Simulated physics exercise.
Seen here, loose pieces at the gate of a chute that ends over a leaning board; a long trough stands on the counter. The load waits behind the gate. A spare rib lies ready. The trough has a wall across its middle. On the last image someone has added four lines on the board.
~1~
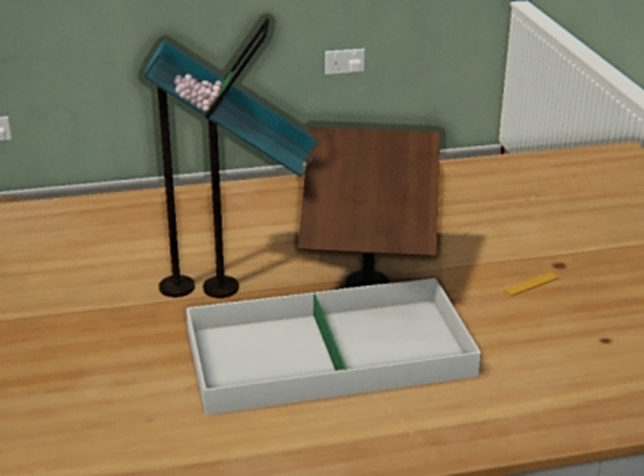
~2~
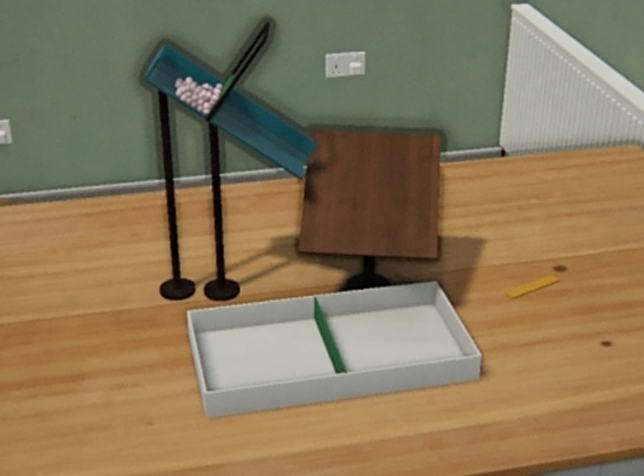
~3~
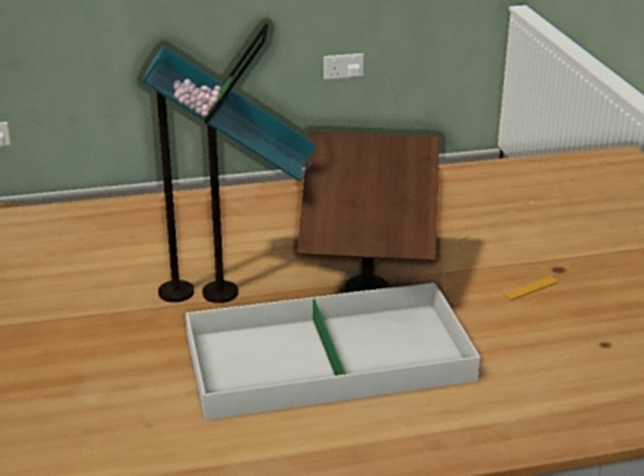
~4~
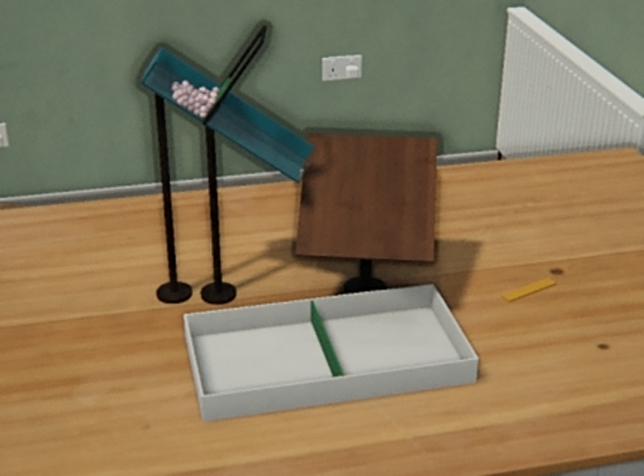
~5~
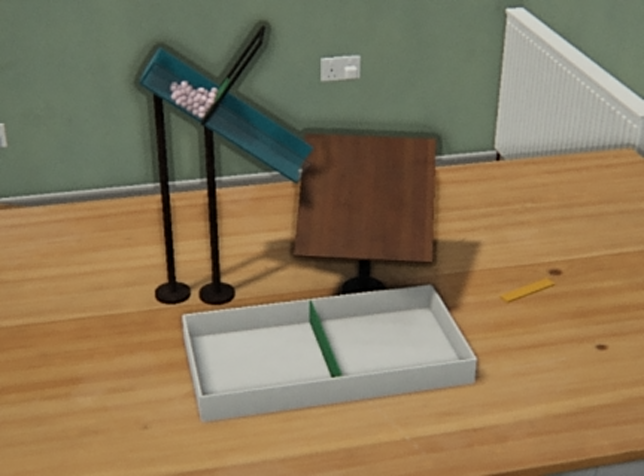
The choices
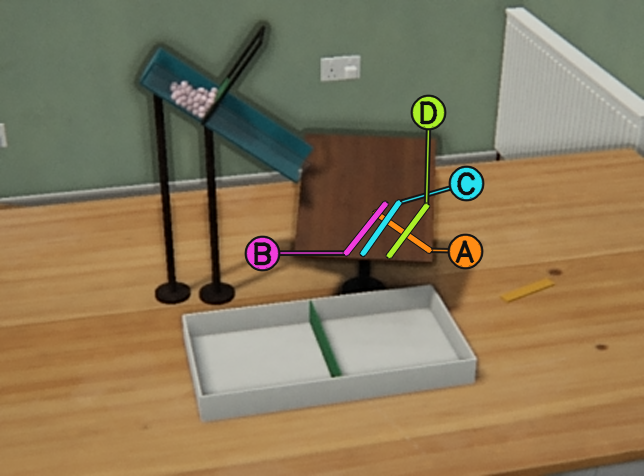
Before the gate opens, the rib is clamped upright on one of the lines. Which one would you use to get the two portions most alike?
The answer is line B.
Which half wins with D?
Right.
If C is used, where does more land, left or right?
The right half.
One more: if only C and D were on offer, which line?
That is line C.
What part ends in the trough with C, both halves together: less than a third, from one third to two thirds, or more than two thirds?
It is more than two thirds.
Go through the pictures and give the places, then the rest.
Load behind the gate at (197, 89), sugar pearls; lip of the chute at (302, 168), sloping gently, in the first picture.
Middle of the board at (371, 192), tilted fairly steeply; middle of its low edge at (367, 255); of its high edge at (375, 132), in the second picture.
Front corners of the trough at (204, 395) and (479, 357); front end of its middle wall at (345, 375); gate still shut at (227, 87), in the third picture.
Middle of the load at (194, 95); lip at (299, 175), in the fourth picture.
Middle of the load at (193, 96); lip at (298, 175), in the fifth picture.
On the marked copy, line A from (375, 212) to (429, 250); line B from (385, 204) to (346, 252); line C from (398, 202) to (363, 253); line D from (426, 206) to (389, 255).
For line A, of what is caught, a small part in the left half, nearly all in the right.
For line B, of what is caught, about two thirds in the left half, about a third in the right.
For line C, of what is caught, about a quarter in the left half, most in the right.
For line D, of what is caught, a small part in the left half, nearly all in the right.
